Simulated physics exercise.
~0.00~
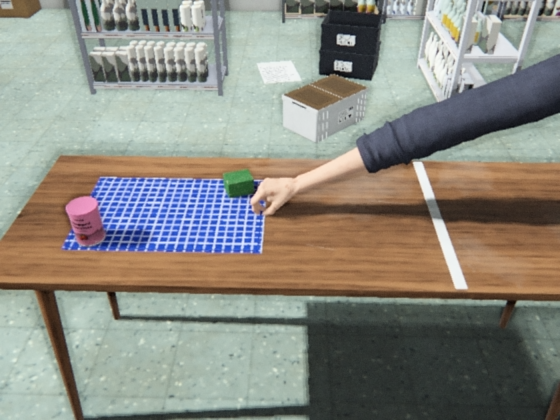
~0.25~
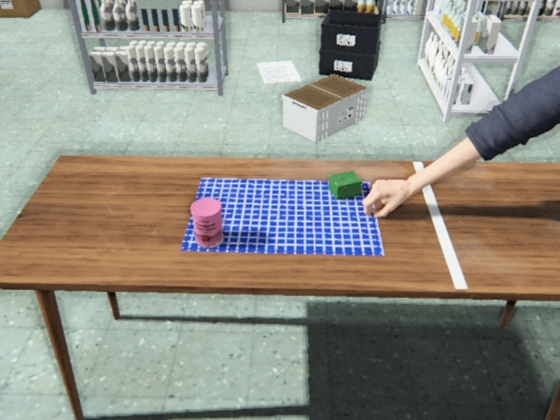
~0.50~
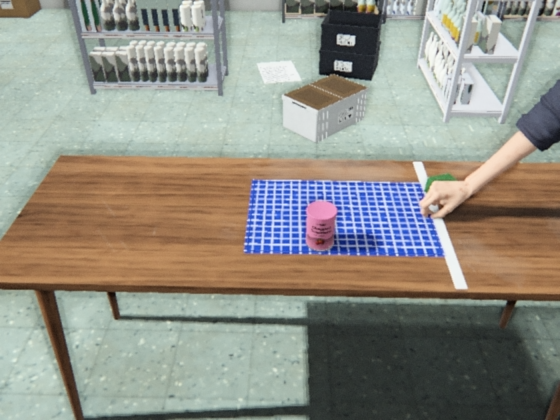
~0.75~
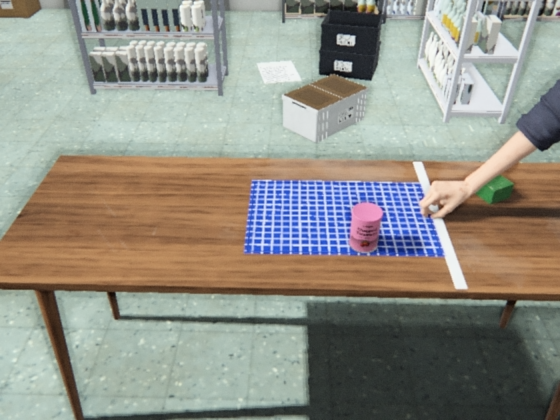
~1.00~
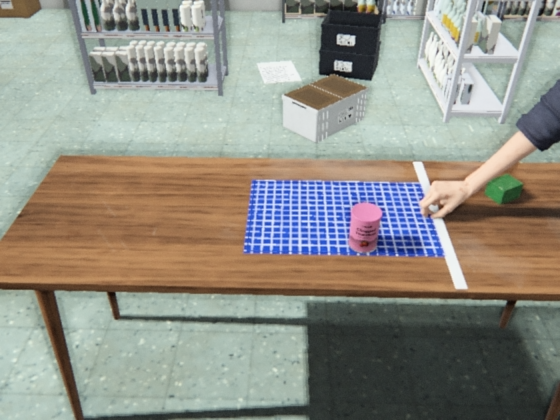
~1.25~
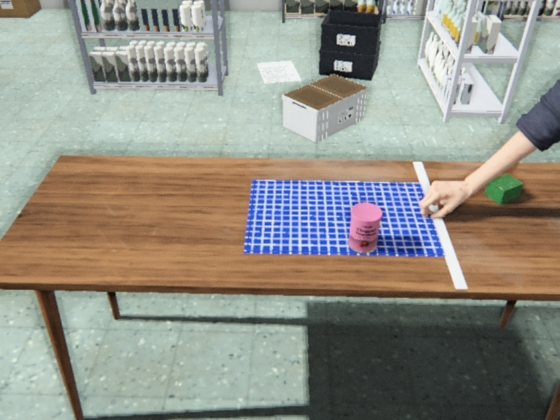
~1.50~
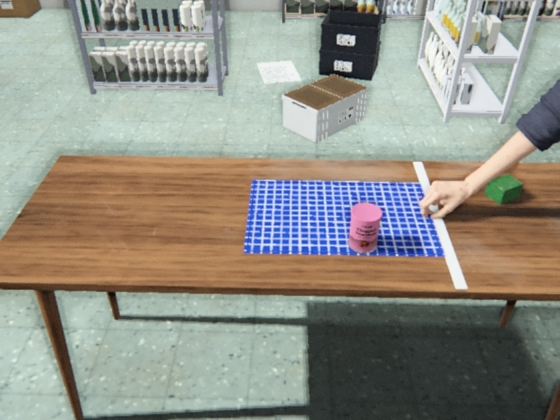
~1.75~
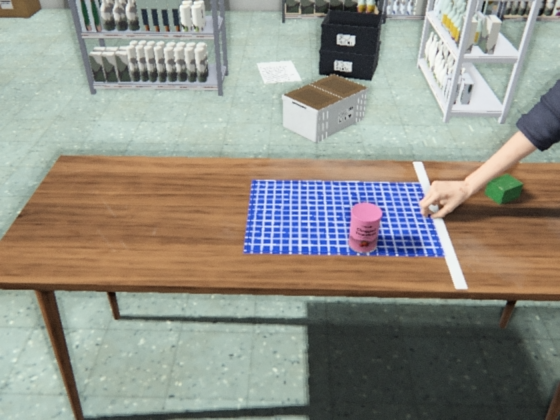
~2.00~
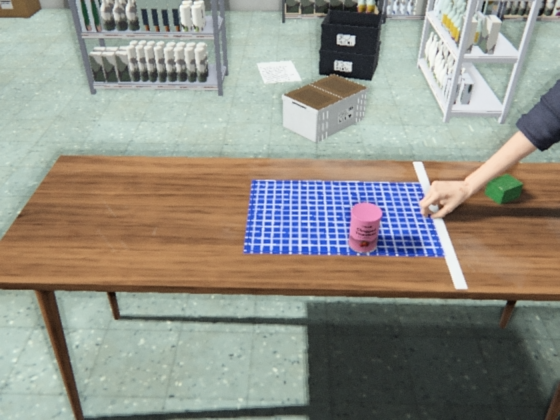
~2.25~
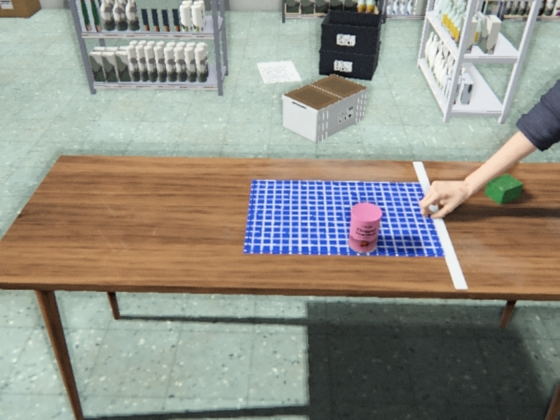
On a wooden table in a room with shelves, a hand pulled a blue checked cloth carrying a green block and pink tin right, stopping at a white strip; the block slid off beyond it, while the tin shifted but stayed upright on the cloth.
